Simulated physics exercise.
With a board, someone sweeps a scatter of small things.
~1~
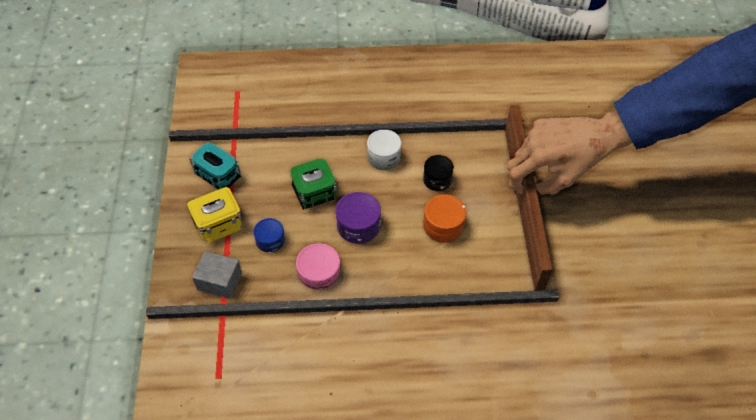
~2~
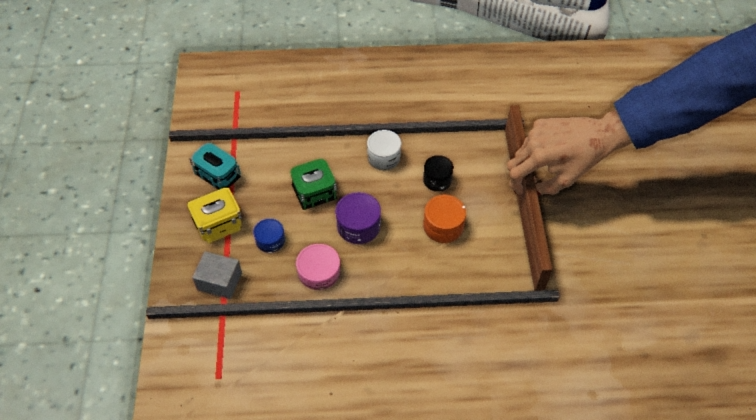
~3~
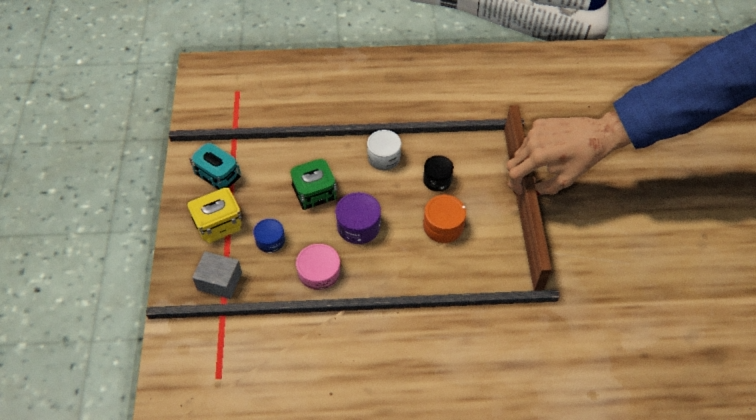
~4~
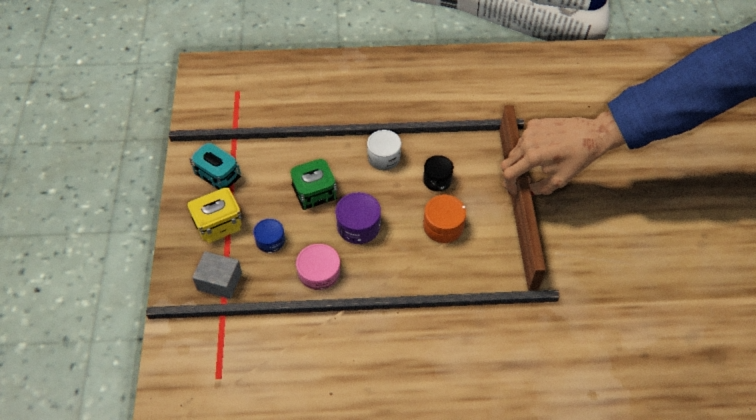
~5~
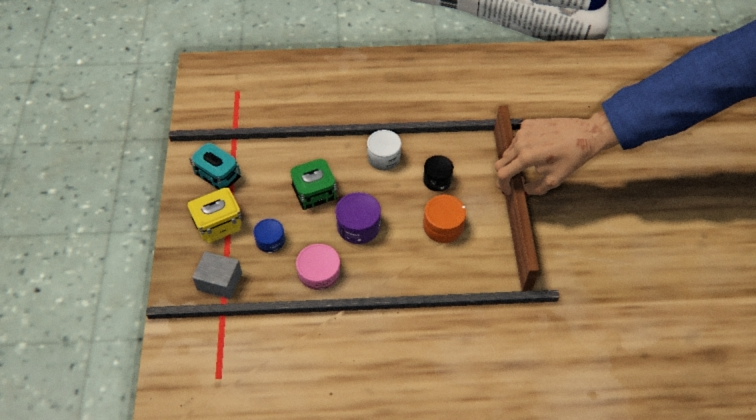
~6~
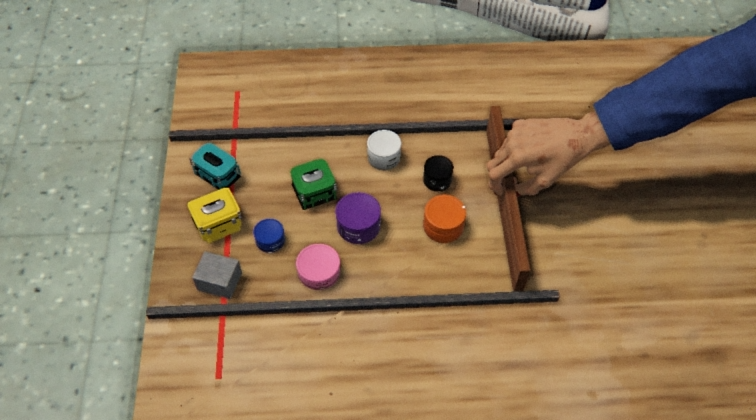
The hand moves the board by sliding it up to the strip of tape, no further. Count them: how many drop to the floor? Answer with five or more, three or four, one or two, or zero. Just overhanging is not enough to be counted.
The count that falls is one or two.
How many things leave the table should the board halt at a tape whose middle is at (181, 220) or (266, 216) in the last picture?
In the first try the count is 6, and in the second it is 0.
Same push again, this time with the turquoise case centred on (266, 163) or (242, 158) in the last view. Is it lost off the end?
First spot: Safe; second: Safe.
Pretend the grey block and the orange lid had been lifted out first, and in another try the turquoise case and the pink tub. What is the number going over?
0 and 1.
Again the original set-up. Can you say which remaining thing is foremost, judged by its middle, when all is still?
That would be the purple tub.
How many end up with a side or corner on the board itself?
Tally at the end: 4.
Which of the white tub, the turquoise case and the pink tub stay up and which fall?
Each one in turn: The white tub is spared, the turquoise case is spared, the pink tub is spared.
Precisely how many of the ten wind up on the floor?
1.
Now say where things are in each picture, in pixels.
The first frame shows turquoise case (216, 167); yellow case (216, 215); grey block (218, 275); board (527, 194); tape (229, 218).
The second frame shows yellow case (216, 215); pink tub (319, 267).
The third frame shows grey block (218, 275); white tub (384, 151).
The fourth frame shows turquoise case (216, 167); orange lid (444, 219).
The fifth frame shows yellow case (216, 215); green case (313, 184).
The sixth frame shows turquoise case (216, 167); yellow case (216, 215); grey block (218, 275); board (506, 195); tape (229, 218).
Early on, none off yet; turquoise case at rest near (216, 167); yellow case at rest near (216, 215); grey block at rest near (218, 275).
Finally, the number that fall off is one or two; lost, yellow case.
